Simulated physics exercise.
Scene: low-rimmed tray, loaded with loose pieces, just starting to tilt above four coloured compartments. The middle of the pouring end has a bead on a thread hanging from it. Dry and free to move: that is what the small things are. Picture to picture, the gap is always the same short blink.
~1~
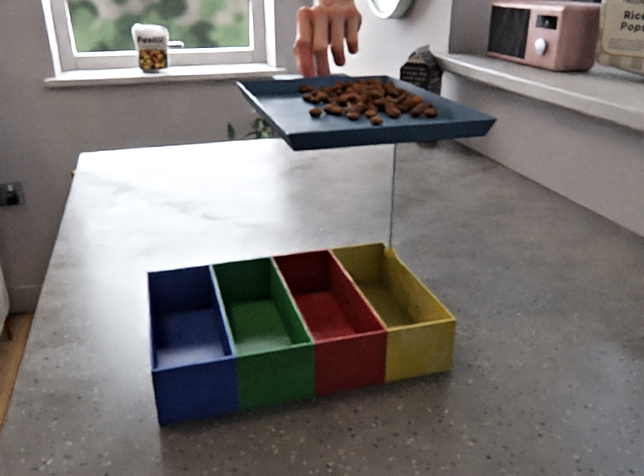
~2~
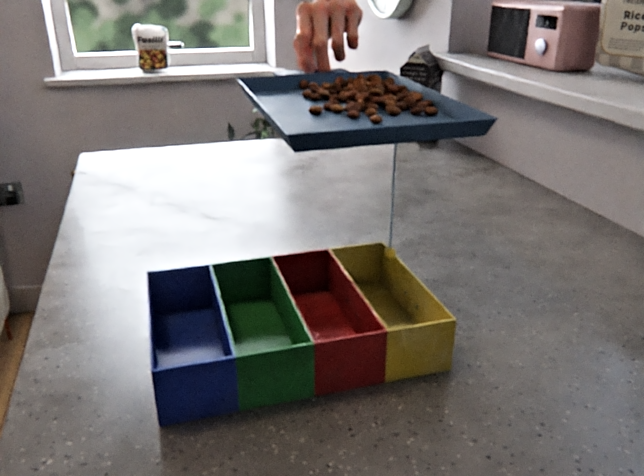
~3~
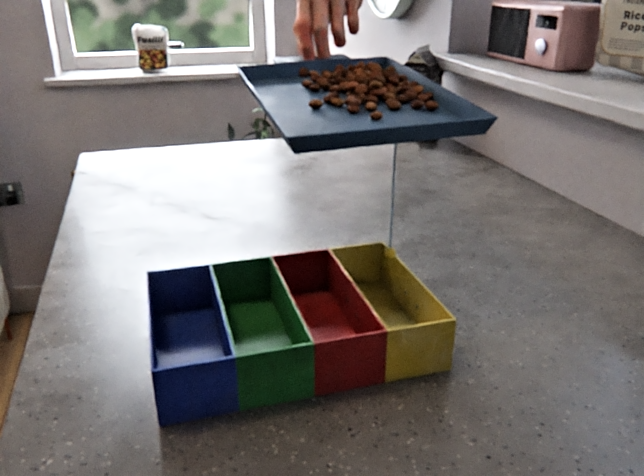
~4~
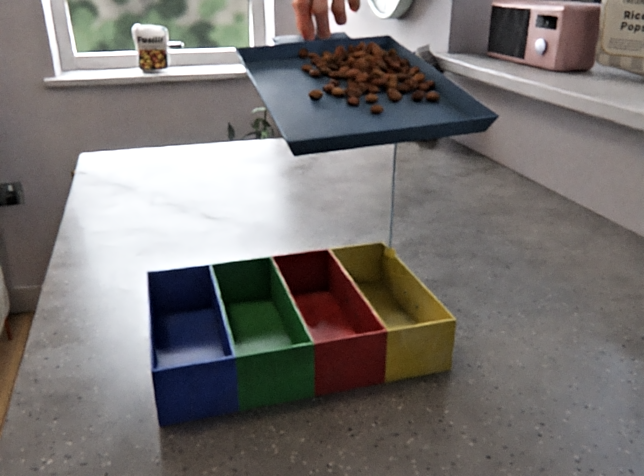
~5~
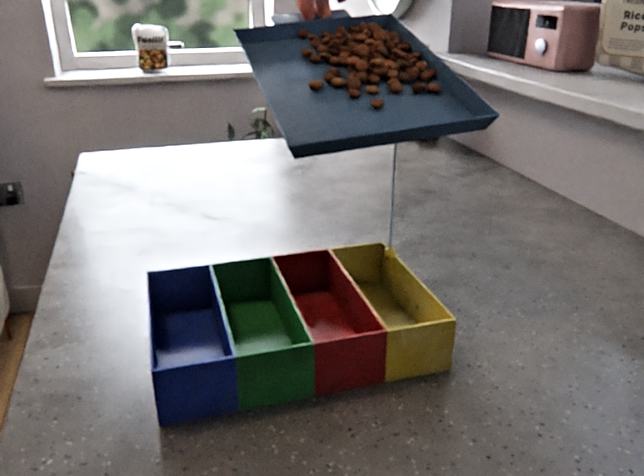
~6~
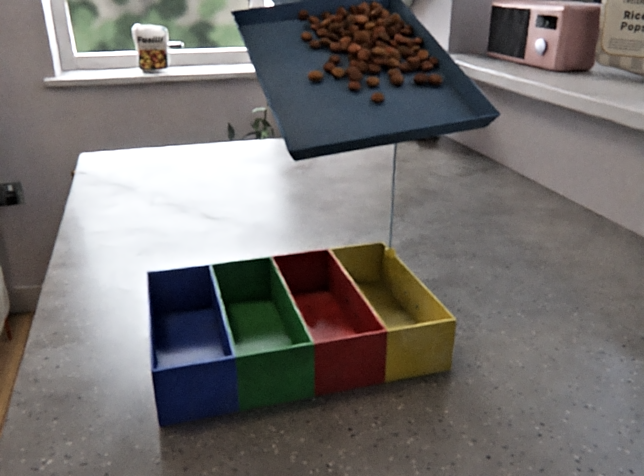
A dark blue tray holding brown kibble is steadily raised at its far side by a hand, tilting toward the viewer with its front left corner dipping slightly. Below it, on a speckled grey counter by a window, sit four open compartments, blue, green, red and yellow from left to right. The kibble stays bunched on the tray and the thread beneath hangs straight, while the camera stays still.
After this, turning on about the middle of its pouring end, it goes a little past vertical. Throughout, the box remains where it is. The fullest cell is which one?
The red cell.
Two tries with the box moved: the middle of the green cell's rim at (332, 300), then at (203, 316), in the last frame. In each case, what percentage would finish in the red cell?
Around 20 and around 30 per cent, in that order.
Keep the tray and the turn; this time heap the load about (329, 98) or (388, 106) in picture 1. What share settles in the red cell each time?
About 50 % and 40 %.
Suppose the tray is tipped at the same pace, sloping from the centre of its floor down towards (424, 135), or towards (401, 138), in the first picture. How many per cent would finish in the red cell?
Around 0 per cent first, around 10 per cent next.
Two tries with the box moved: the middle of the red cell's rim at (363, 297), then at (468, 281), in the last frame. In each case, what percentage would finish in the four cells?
First case 90 in a hundred, second case 60 in a hundred.
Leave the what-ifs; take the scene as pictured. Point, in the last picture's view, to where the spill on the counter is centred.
The centre sits close to (542, 447).
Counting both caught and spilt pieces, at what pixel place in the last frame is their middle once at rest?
About pixel (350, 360).
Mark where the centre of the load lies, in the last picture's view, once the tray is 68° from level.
In the last view, the load is centred near (371, 146).
Soon, tray tipped steeply; about two thirds on the tray; about a third falling or outside the box.
A while on, tray tipped past a quarter turn; a stray few on the tray; about a third in the red cell; about a quarter in the green cell; a small part in the yellow cell; about a third falling or outside the box.
Towards the end, tray tipped past a quarter turn; about a third in the red cell; about a quarter in the green cell; a small part in the yellow cell; about a third falling or outside the box.
Finally, tray tipped past a quarter turn; about a third in the red cell; about a quarter in the green cell; a small part in the yellow cell; none in the blue cell; about a third outside the box.
